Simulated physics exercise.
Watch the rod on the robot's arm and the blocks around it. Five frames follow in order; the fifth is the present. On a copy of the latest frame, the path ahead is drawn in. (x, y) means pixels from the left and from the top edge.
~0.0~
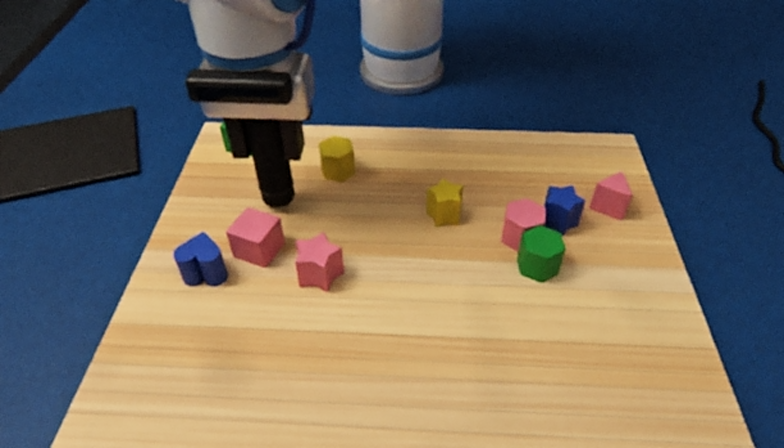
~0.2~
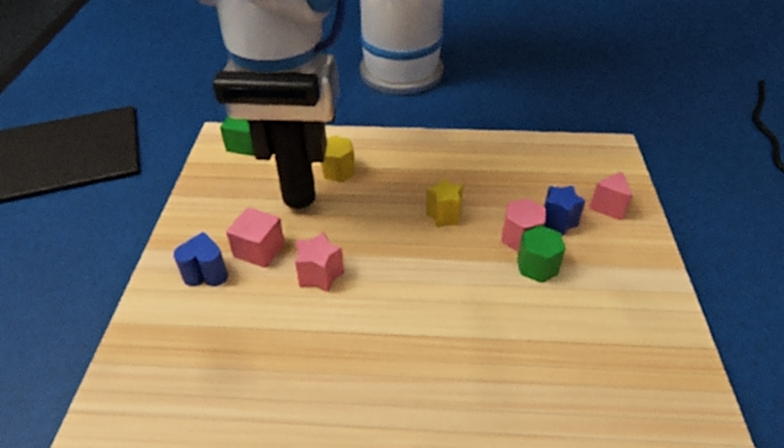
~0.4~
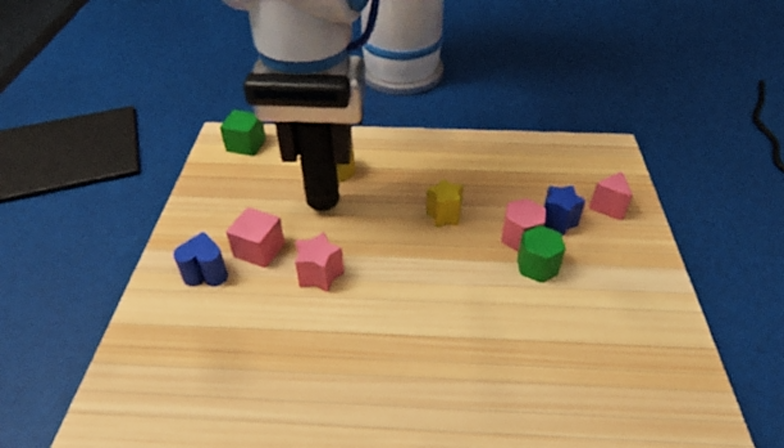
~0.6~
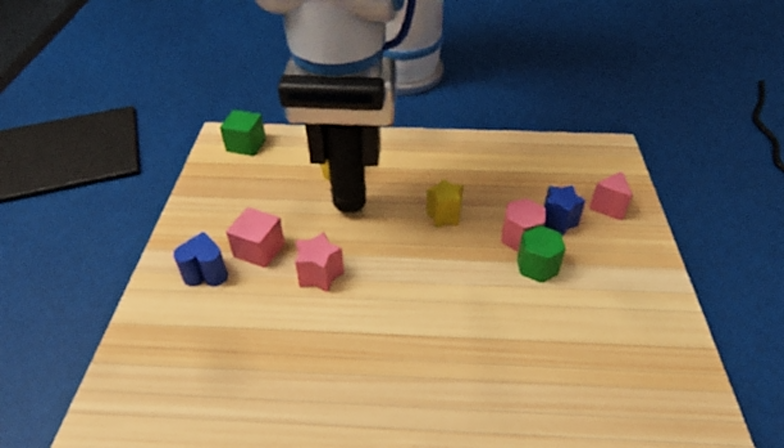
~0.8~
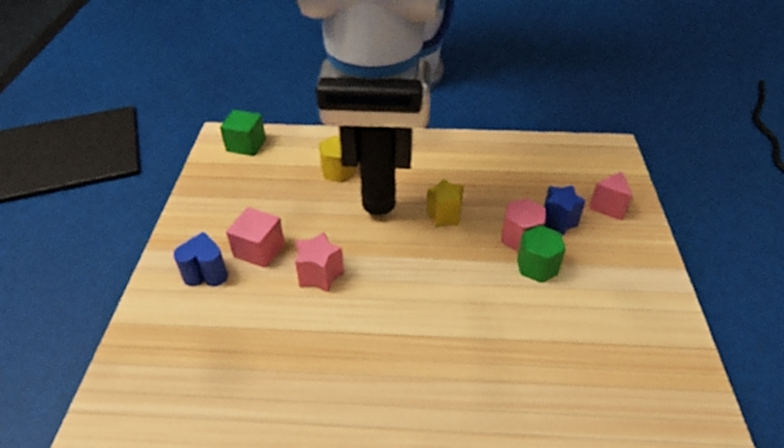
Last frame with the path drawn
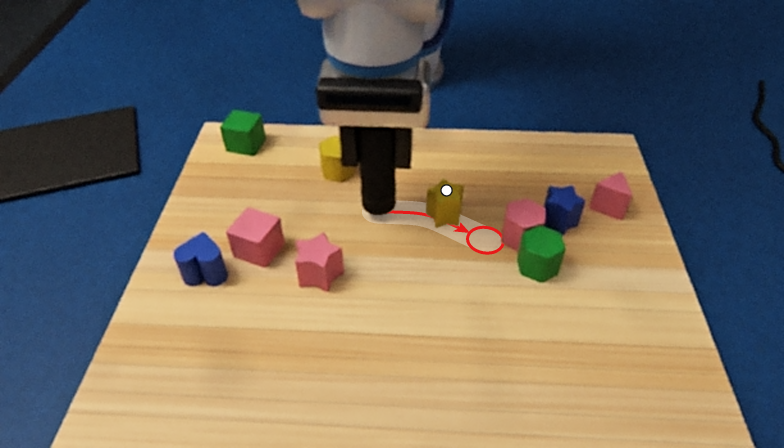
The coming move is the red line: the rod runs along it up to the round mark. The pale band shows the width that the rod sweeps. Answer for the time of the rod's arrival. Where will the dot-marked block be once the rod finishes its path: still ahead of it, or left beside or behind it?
It ends up beside or behind the rod.
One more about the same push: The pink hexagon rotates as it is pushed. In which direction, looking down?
Clockwise, from overhead.
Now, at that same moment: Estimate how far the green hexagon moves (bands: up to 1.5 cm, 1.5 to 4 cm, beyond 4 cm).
Range: Under 1.5 cm.
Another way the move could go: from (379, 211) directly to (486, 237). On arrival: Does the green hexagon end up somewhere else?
No.
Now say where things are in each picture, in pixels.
Rod's lower end at (278, 197); yellow star block at (447, 190); pink hexagon at (526, 212); green hexagon at (544, 241); blue star block at (565, 196), in the first frame.
Rod at (299, 198); blocks still, in the second frame.
Rod at (323, 200); blocks still, in the third frame.
Rod at (349, 202); blocks still, in the fourth frame.
Rod at (379, 204); yellow star block at (447, 190); pink hexagon at (526, 212); green hexagon at (544, 241); blue star block at (565, 196), in the fifth frame.
Drawn move, from (379, 211) via (435, 217), ending at (485, 240); the dot is on the yellow star block.
The first path, step by step. One third of the way, rod at (418, 206); yellow star block at (456, 191).
Two thirds of the way, rod at (453, 218); yellow star block at (492, 196), turned 25° anticlockwise.
At the end, rod at (486, 233); yellow star block at (505, 196), turned 100° anticlockwise; pink hexagon at (540, 212), turned 20° clockwise; green hexagon still; blue star block at (568, 195).
